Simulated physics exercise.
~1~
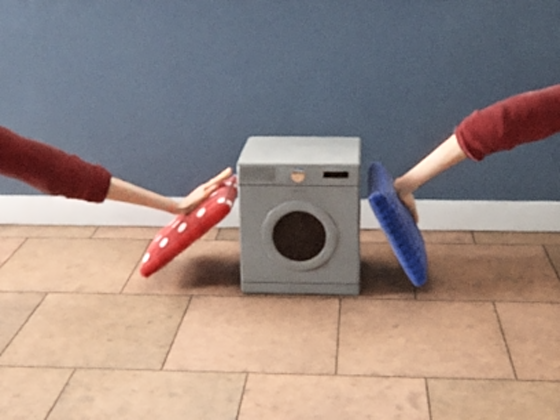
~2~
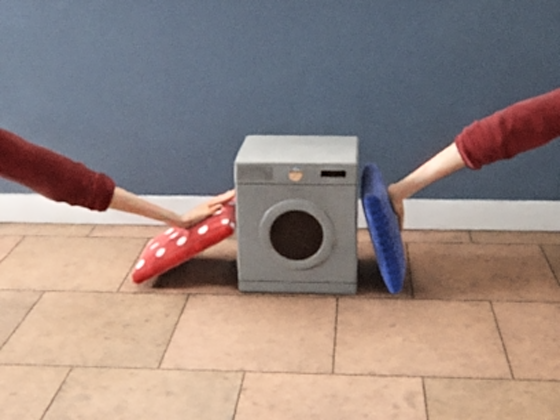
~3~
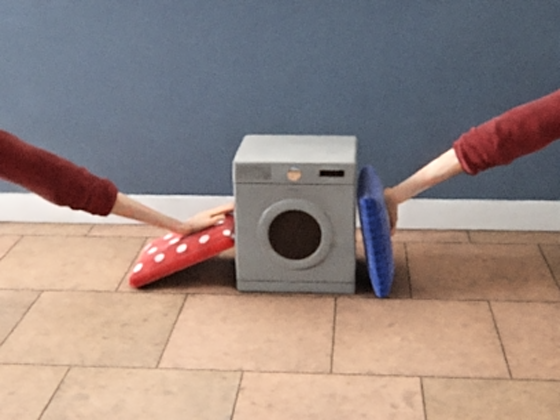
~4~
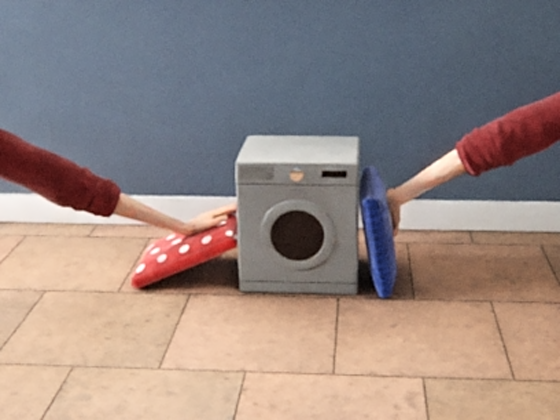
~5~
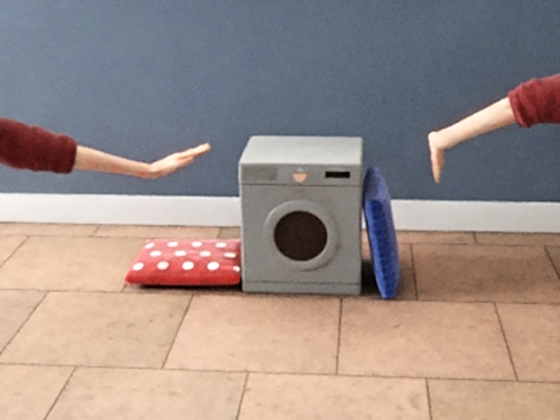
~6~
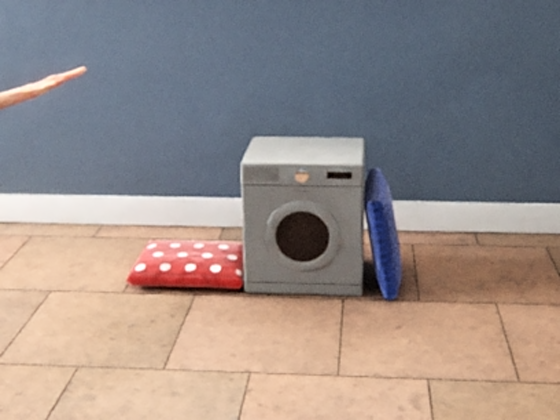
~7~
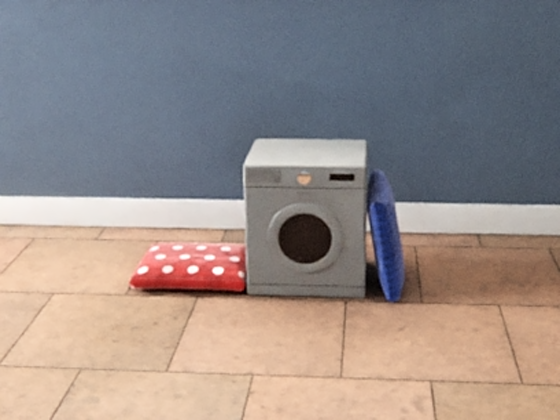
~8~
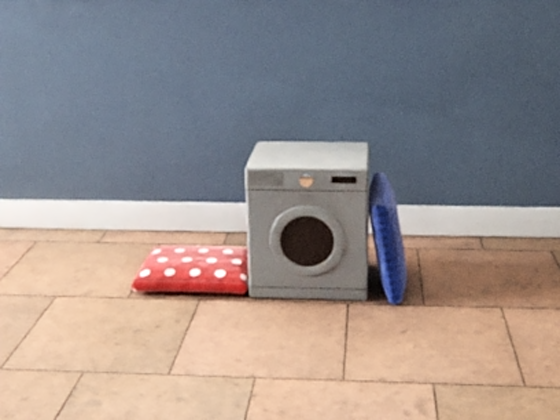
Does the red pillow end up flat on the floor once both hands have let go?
Yes, the red pillow slumps down and lies flat on the floor to the left of the grey machine, while the blue cushion remains propped against the right side.
